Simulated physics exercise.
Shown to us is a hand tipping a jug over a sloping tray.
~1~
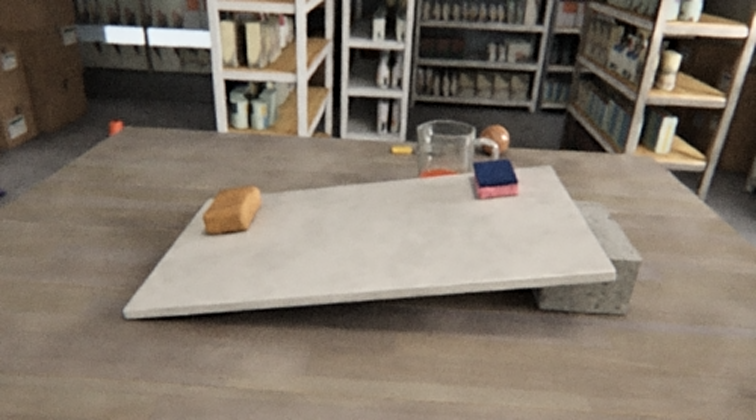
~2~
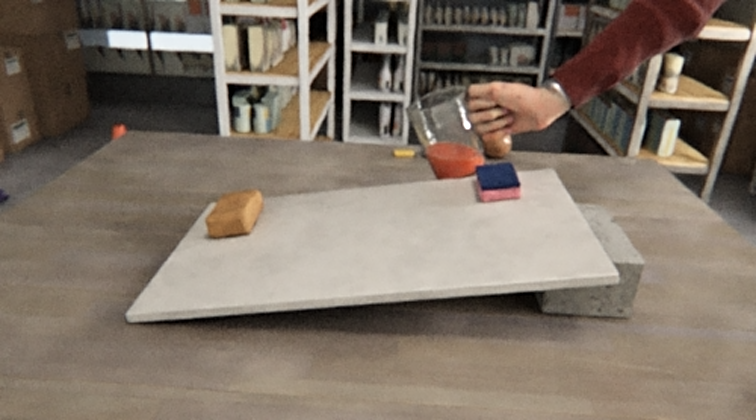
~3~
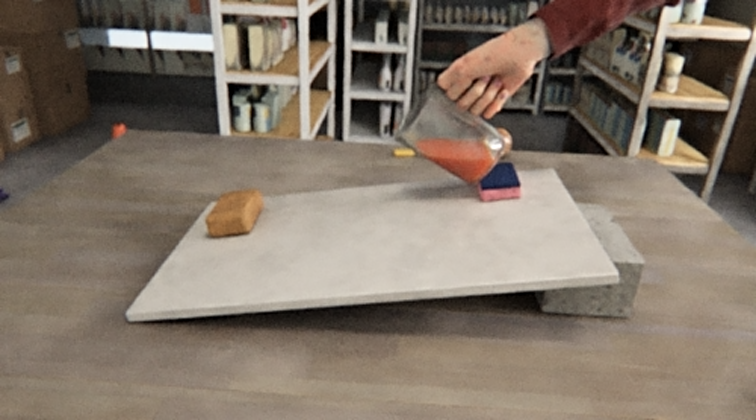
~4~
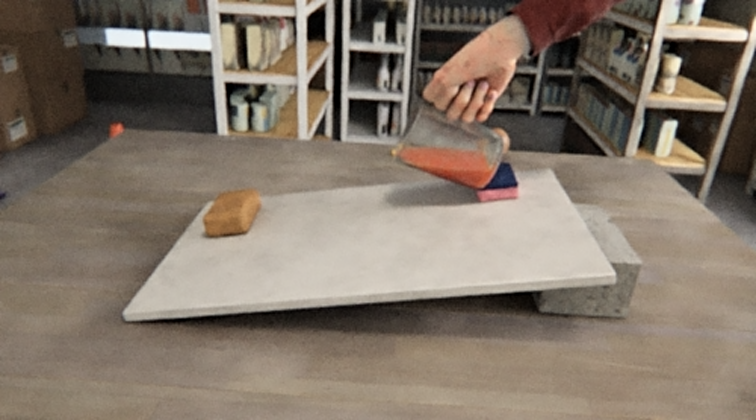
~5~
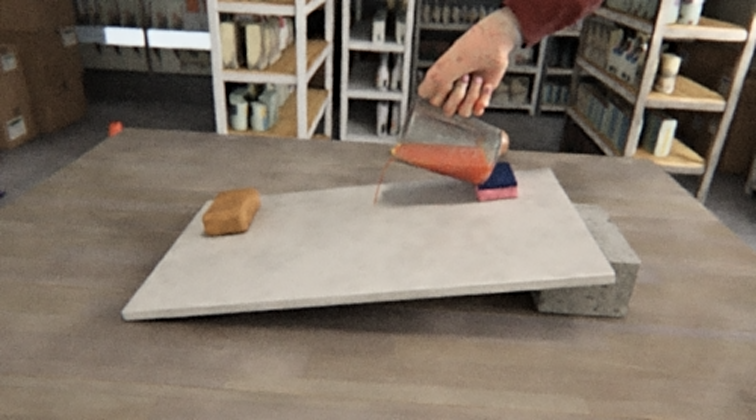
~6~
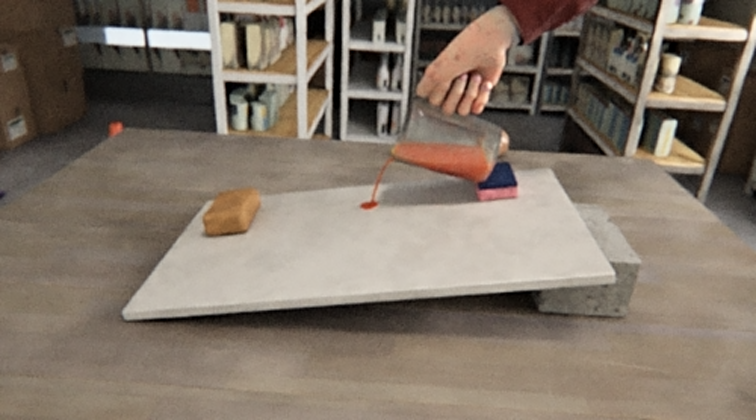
Hand lifting a glass jug and tipping it leftward, pouring red liquid onto a sloping pale board between a bread roll and sponge.
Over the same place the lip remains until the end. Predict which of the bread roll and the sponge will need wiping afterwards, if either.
On the left the bread roll will need wiping, on the right the sponge will not need wiping.
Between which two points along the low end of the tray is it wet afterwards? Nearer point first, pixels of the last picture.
The wet stretch lies between (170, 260) and (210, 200).
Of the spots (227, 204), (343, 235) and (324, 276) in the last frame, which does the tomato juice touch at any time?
In the order listed they come out caught by it, never touched, never touched.
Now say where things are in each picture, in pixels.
The tray slopes down to the left; jug (445, 162) about a quarter full; bread roll (233, 210); sponge (495, 179), in the first frame.
Jug (449, 133) tipped 20° with all of its load; bread roll (235, 213), in the second frame.
Jug (450, 134) tipped 55° with all of its load; sponge (497, 181), in the third frame.
The tray slopes down to the left; jug (448, 145) tipped 70° with all of its load; bread roll (233, 212), in the fourth frame.
The first of it lands; jug (446, 141) tipped 70° with all of its load; sponge (494, 181), in the fifth frame.
The first of it lands; jug (446, 140) tipped 75° with all of its load; bread roll (232, 211); sponge (495, 181), in the sixth frame.
Shortly, it runs down to the left; the bread roll is wet along its edge; the sponge is still dry.
Then, it runs down to the left and off the end; the bread roll is wet along its edge; the sponge is still dry.
At the finish, it runs down to the left and off the end; the bread roll is wet along its edge; the sponge is still dry.
